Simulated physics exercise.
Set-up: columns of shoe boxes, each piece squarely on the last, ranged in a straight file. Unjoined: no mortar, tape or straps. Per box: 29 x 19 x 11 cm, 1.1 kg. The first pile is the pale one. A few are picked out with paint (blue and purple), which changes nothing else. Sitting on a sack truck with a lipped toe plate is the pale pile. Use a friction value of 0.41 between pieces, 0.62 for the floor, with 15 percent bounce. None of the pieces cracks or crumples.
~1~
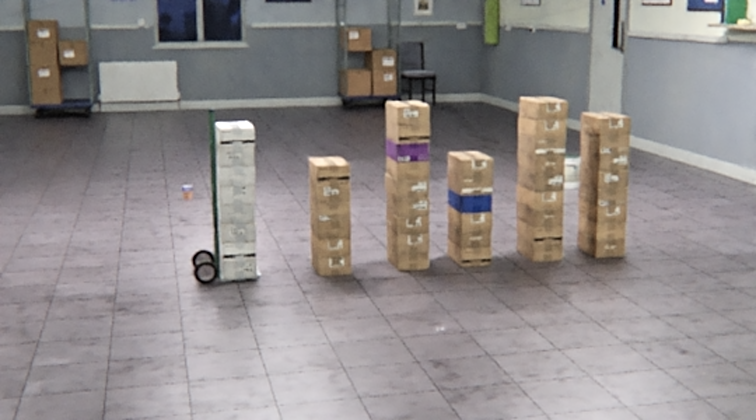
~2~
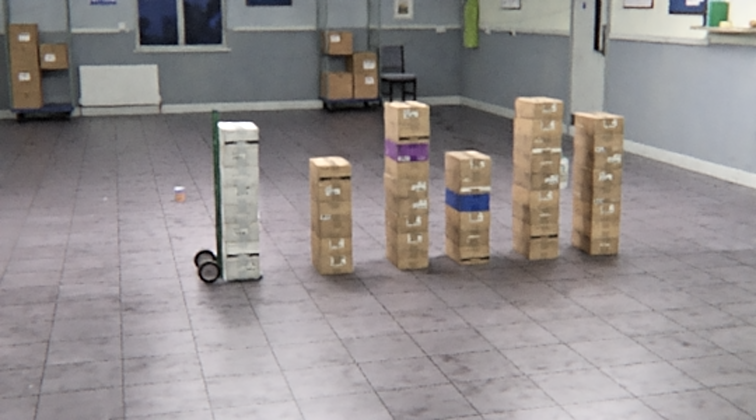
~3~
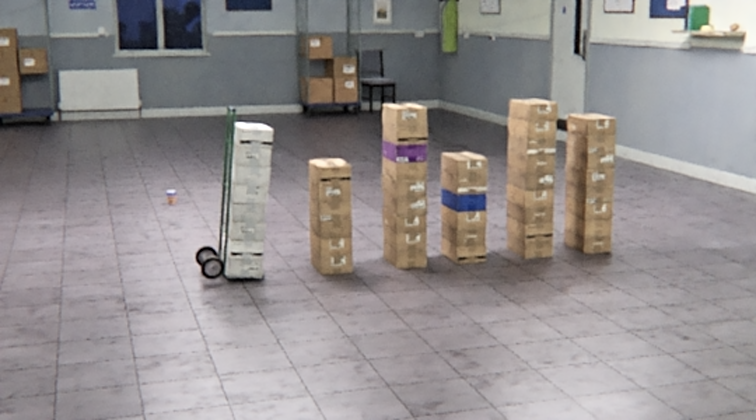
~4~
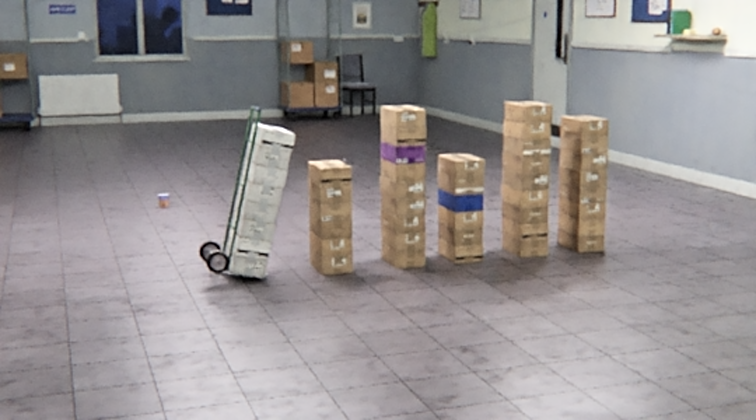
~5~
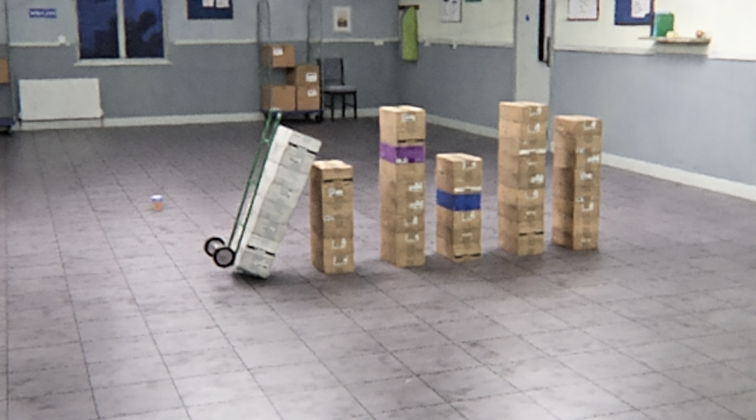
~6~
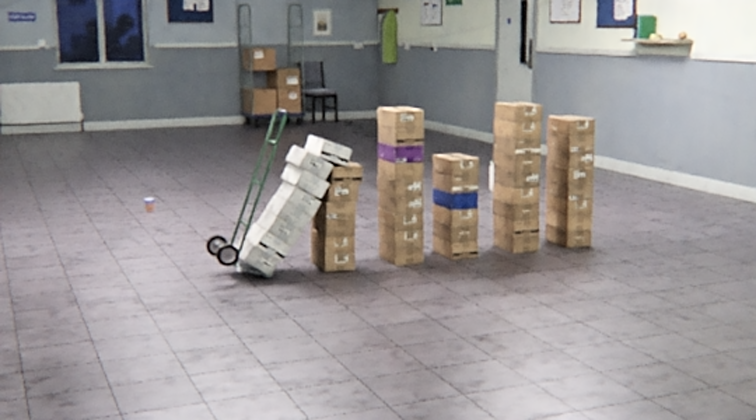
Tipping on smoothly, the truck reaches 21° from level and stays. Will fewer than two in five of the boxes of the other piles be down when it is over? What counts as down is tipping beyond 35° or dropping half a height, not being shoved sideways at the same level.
No, more than two fifths will be.
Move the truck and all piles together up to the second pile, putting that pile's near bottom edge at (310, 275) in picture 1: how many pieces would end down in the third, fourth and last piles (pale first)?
Down per pile: Third 8; fourth 6; last 8.
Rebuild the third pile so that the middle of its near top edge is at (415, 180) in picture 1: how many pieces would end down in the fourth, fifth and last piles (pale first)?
Down by pile: Fourth 0, fifth 0, last 0.
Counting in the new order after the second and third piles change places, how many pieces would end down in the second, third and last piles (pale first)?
Count of fallen pieces - second: 8; third: 4; last: 8.
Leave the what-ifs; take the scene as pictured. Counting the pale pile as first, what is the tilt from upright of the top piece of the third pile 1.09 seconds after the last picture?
It leans around 20°.
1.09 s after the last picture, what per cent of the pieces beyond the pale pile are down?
15 percent by then.
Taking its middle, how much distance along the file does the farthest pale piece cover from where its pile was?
Something like 120 cm along the file.
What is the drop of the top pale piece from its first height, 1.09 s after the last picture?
Roughly 25 cm lower.
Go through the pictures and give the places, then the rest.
In the first picture (each place is the centre of the face we see best; the camera moves round a little), truck frame (214, 146) 0° forward; purple box (413, 153); blue box (477, 204); the others all in place.
The second picture shows truck frame (218, 146) 0° forward; purple box (413, 153).
The third picture shows truck frame (232, 144) 6° forward, top of the pale pile leaning 6°; purple box (411, 154); the others all in place.
The fourth picture shows truck frame (253, 143) 13° forward, top of the pale pile leaning 13°; blue box (470, 203); the others all in place.
The fifth picture shows truck frame (271, 143) 20° forward, top of the pale pile leaning 23°; blue box (468, 203); the others all in place.
The sixth picture shows truck frame (276, 144) 21° forward, top of the pale pile leaning 21°; purple box (409, 154); blue box (465, 201); 4 have shifted.
Then, 1.09 s later than the last frame, 8 of the pale pile down; 5 of the 38 other boxes down; purple box tilted 21°; blue box moved 16 mm.
Then, 2.37 s later than the last frame, 7 of the pale pile down; 30 of the 38 other boxes down; blue box tilted 38°, 12 cm lower; purple box tilted 10°, 19 cm lower.
When it is over, 7 of the pale pile down; 36 of the 38 other boxes down; blue box tilted 38°, 13 cm lower; purple box tilted 12°, 20 cm lower. That is 95 per cent. In pixels of the last frame, middles, blue box near (508, 212), purple box near (494, 176).
